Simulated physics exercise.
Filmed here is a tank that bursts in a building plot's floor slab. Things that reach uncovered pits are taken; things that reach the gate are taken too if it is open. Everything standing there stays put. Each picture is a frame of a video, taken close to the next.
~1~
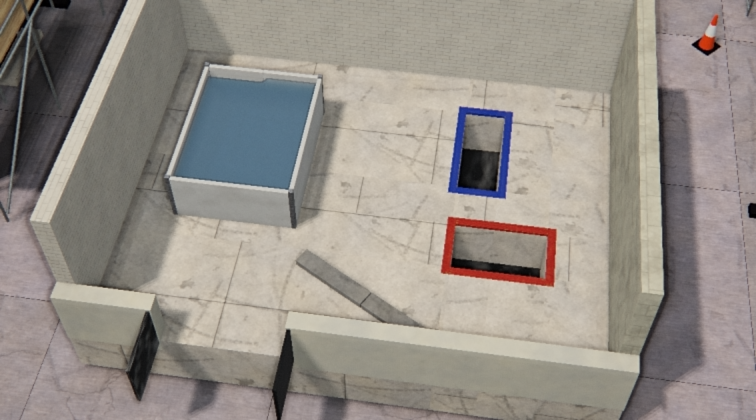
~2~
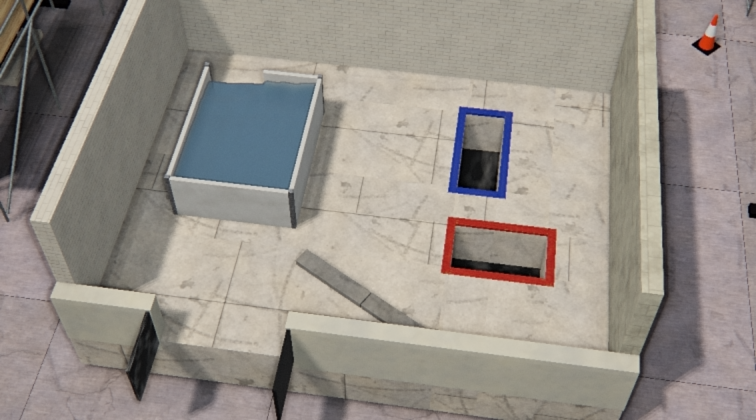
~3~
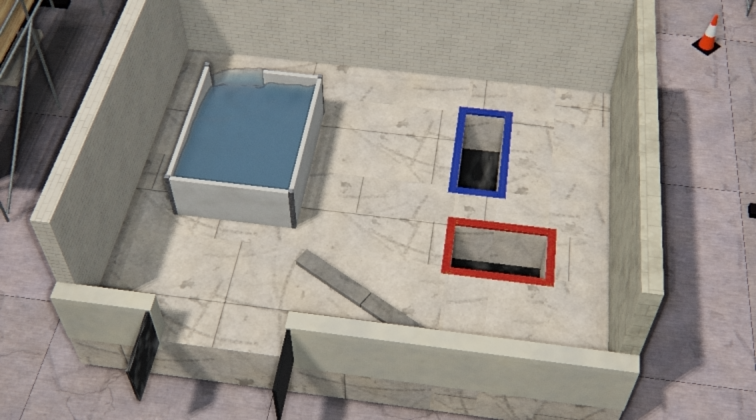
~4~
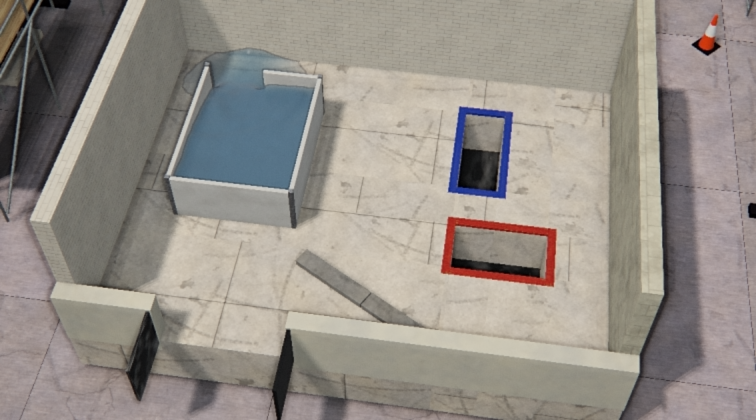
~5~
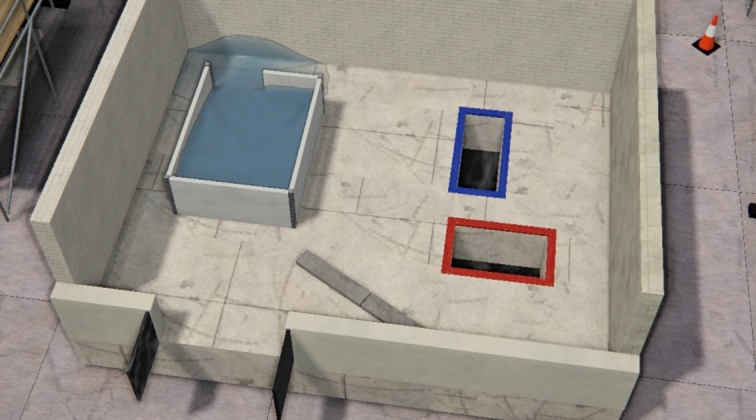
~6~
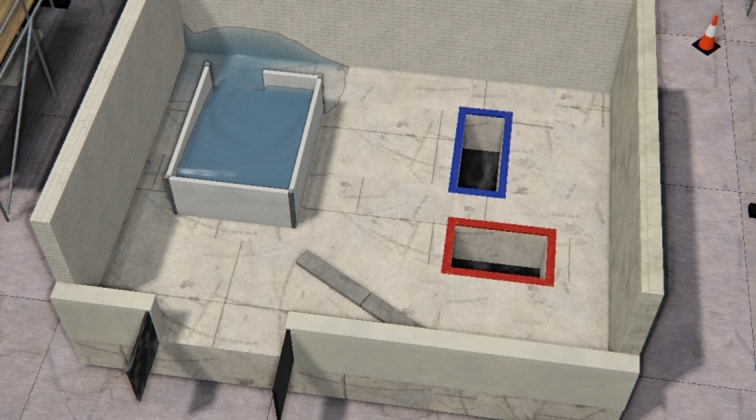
Water sits still in a white-walled tank inside a walled plot, near a blue-edged pit and a red-edged pit. A gap opens in the tank's far side and water pours out through it, then spreads in a thin sheet along the back wall, both left and right.
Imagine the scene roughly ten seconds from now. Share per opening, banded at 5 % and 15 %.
One by one: The gate lands in the middle band - five to fifteen per cent. The blue pit lands in the top band - past fifteen per cent. The red pit lands in the middle band - five to fifteen per cent.
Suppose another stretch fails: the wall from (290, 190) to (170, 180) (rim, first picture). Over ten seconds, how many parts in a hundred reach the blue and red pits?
Shares: Blue at 2 percent, red at 2 percent.
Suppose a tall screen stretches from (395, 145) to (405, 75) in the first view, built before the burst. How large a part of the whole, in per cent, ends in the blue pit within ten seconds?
Blue: 2 %.
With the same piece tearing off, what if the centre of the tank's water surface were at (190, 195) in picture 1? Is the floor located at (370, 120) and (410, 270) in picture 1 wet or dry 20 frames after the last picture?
Reading them in sequence: Drenched, followed by high and dry.
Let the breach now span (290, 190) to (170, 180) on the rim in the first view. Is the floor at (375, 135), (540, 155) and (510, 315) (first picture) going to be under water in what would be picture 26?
Note, points one to three: Unreached / unreached / reached and soaked.
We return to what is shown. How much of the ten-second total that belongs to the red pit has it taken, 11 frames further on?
Roughly 0 per cent.
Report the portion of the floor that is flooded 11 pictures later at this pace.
Estimate: Some 30 in a hundred.
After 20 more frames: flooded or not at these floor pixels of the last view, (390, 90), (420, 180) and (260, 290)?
Drenched; drenched; left dry.
A moment on, water covers 15 % of the floor; the gate 0 %, the blue pit 0 %, the red pit 0 %.
Next, water covers 30 % of the floor; the gate 0 %, the blue pit 1 %, the red pit 0 %.
Then, water covers 50 % of the floor; the gate 0 %, the blue pit 6 %, the red pit 0 %.
Later, water covers 80 % of the floor; the gate 3 %, the blue pit 14 %, the red pit 2 %.
In the end, water covers 90 % of the floor; the gate 8 %, the blue pit 22 %, the red pit 7 %.
